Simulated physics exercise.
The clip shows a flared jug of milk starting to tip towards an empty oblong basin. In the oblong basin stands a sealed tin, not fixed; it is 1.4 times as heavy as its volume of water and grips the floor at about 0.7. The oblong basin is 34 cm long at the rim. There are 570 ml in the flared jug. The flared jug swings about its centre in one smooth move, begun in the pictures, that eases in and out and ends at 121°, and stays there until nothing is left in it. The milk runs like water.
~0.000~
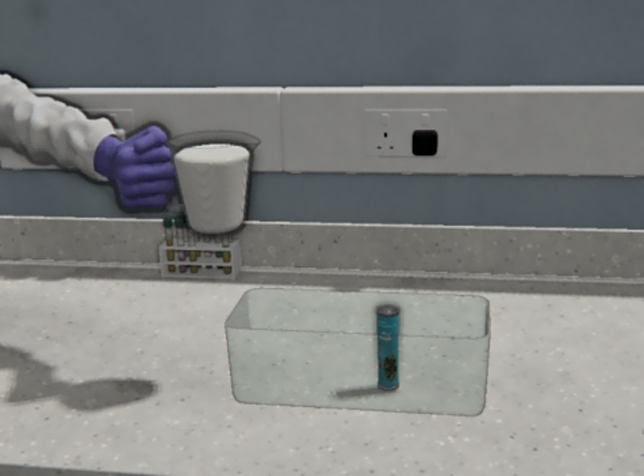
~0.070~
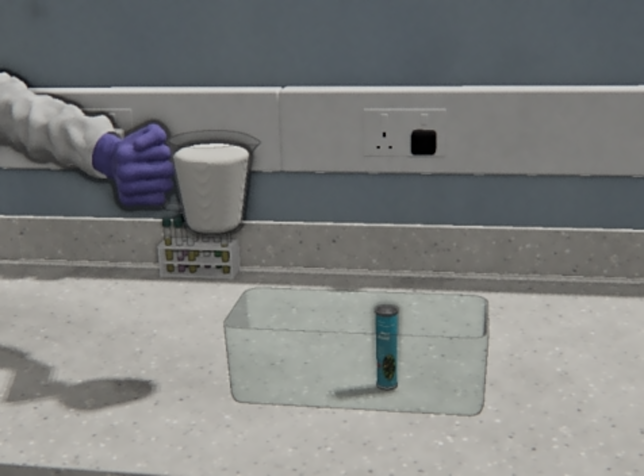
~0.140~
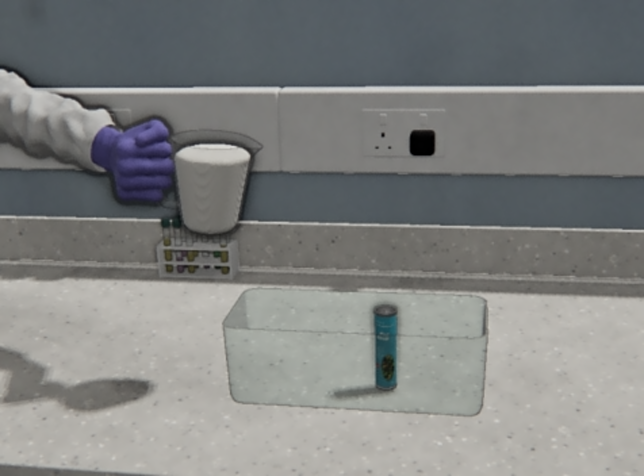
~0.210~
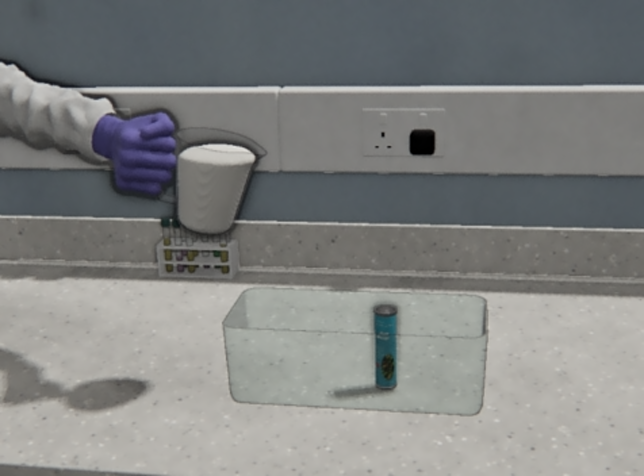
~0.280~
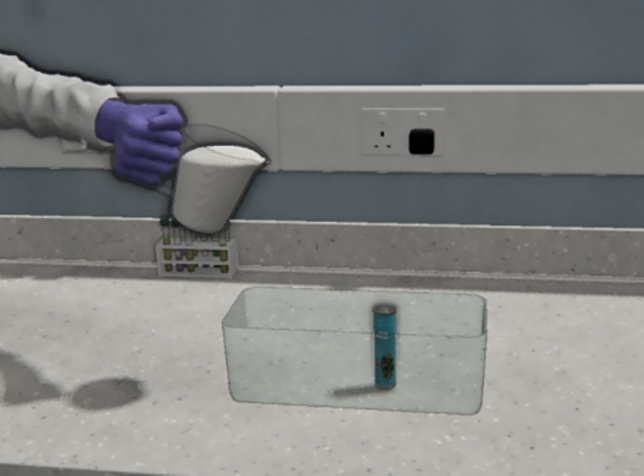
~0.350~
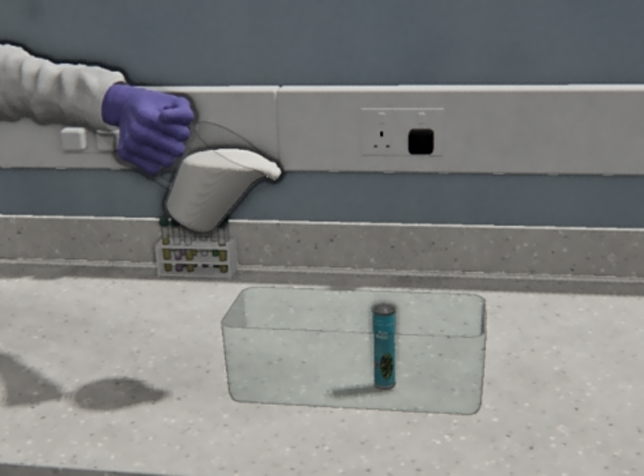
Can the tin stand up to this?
The tin stays up.
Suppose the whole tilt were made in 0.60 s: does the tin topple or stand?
Then it stays up.
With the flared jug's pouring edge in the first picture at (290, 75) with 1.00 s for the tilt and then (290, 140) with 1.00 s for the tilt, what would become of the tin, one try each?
First it goes over; then it remains upright.
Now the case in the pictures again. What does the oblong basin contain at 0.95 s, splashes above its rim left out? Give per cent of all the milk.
About 88 per cent.
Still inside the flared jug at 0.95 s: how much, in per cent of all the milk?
About 2 per cent.
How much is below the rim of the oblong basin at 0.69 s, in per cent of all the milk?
Some 24 per cent.
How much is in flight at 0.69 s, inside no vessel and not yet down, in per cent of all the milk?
About 30 per cent.
By 0.69 s the tilt is 95° and 46 per cent is still to pour; the tin stands where it began.
By 0.95 s the tilt is 120° and 2 per cent is still to pour; the tin stands where it began.
By 1.21 s the tilt is 121° and 0 per cent is still to pour; the tin stands where it began.
By 1.50 s the tilt is 121° and 0 per cent is still to pour; the tin stands where it began.
At rest the tin stands where it began.
